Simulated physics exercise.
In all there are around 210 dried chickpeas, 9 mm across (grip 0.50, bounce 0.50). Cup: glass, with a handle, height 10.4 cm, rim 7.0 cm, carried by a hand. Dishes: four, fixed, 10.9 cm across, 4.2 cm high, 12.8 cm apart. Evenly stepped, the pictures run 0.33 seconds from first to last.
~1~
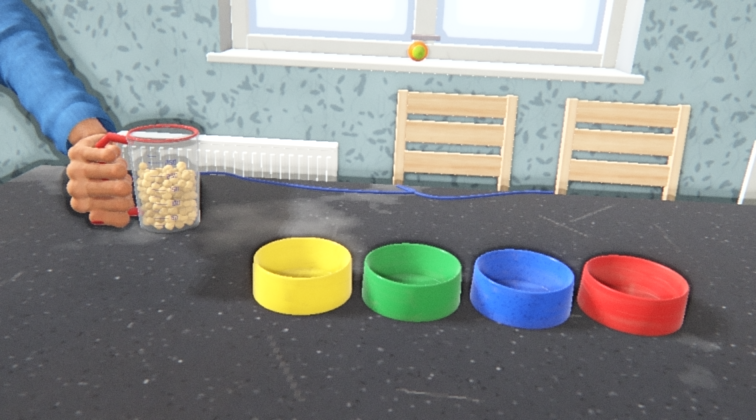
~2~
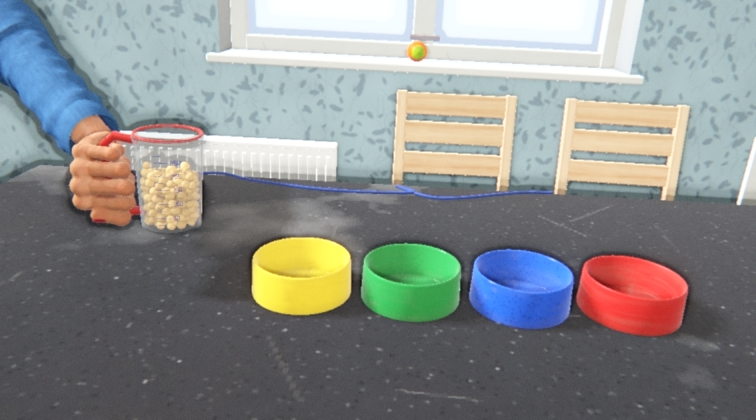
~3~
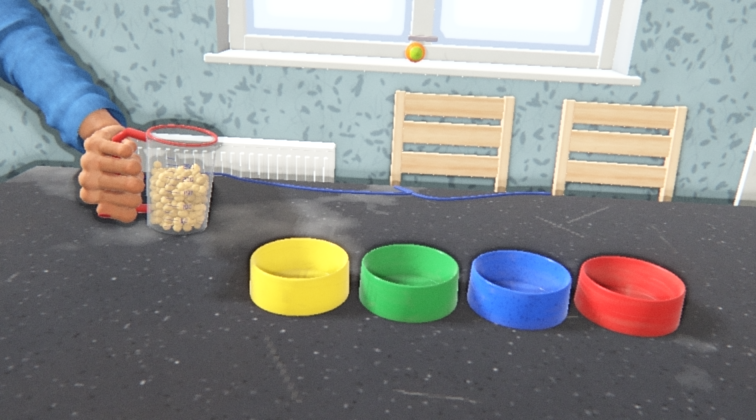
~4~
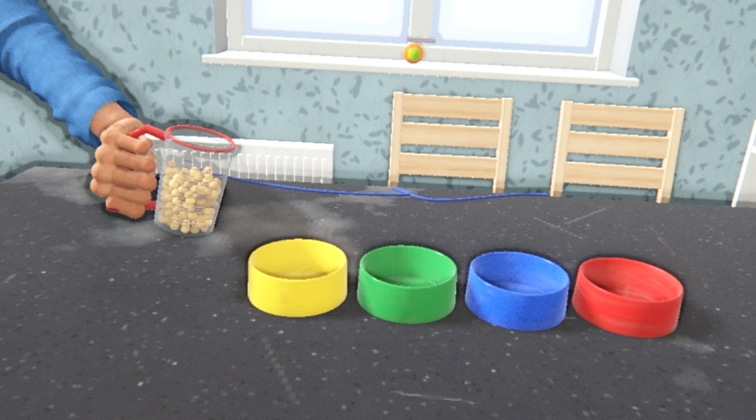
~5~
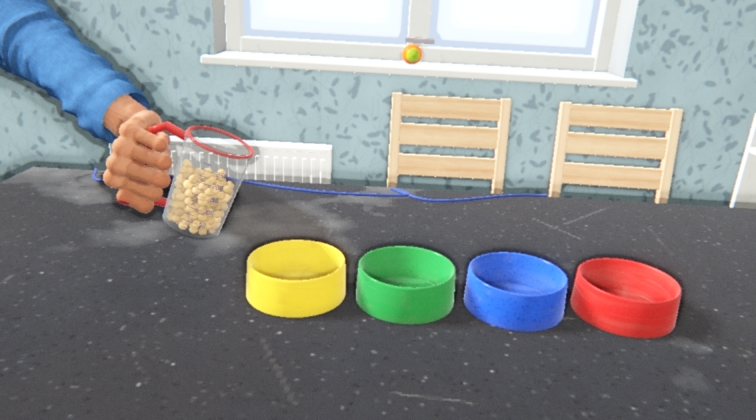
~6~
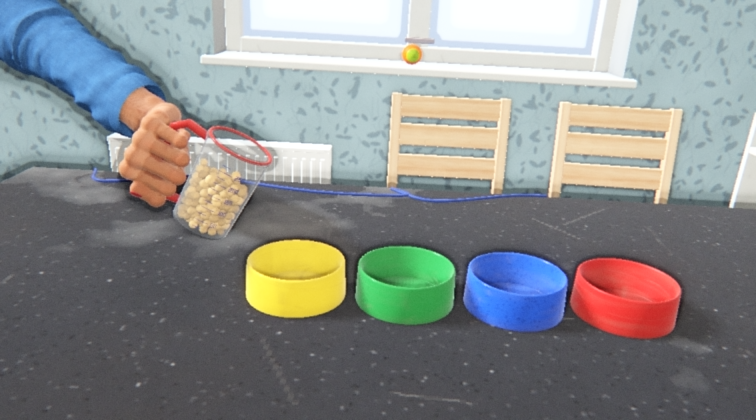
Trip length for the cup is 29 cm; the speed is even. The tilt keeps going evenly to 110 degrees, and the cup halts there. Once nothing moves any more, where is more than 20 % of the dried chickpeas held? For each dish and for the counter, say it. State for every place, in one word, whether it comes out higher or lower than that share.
Red: Lower, blue: Higher, green: Lower, yellow: Lower, counter: Higher.
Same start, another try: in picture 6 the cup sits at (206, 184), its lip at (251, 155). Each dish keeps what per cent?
Red 0, blue 60, green 0, yellow 0.
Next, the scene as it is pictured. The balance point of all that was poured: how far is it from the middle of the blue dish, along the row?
About 3 cm to its left-hand side.
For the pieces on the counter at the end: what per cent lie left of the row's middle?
About 50 %.
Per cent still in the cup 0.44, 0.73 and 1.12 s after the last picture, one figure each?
About 100, 100, 40 per cent.
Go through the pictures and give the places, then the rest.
Cup at (167, 179), tilt 0 degrees, lip at (195, 135), moved 0.0 cm; middle of the pieces at (168, 196); yellow dish at (303, 257); green dish at (413, 264); blue dish at (524, 270); red dish at (636, 277), in the first frame.
Cup at (170, 179), tilt 2 degrees, lip at (200, 137), moved 0.5 cm; middle of the pieces at (170, 196), in the second frame.
Cup at (180, 181), tilt 8 degrees, lip at (215, 142), moved 1.8 cm; middle of the pieces at (178, 197), in the third frame.
Cup at (193, 183), tilt 14 degrees, lip at (233, 148), moved 3.4 cm; middle of the pieces at (189, 198), in the fourth frame.
Cup at (206, 184), tilt 21 degrees, lip at (251, 155), moved 5.1 cm; middle of the pieces at (200, 199), in the fifth frame.
Cup at (220, 185), tilt 28 degrees, lip at (270, 162), moved 6.7 cm; middle of the pieces at (212, 199); yellow dish at (296, 260); green dish at (407, 266); blue dish at (517, 273); red dish at (628, 280), in the sixth frame.
Then, 0.44 s after the last picture, tilt 72 degrees; cup holds 100 %.
Then, 0.73 s after the last picture, tilt 102 degrees; cup holds 100 %.
Then, 1.12 s after the last picture, tilt 110 degrees; cup holds 40 %, blue 45 %.
In the end, red 0 %, blue 60 %, green 0 %, yellow 0 %, counter 35 %.
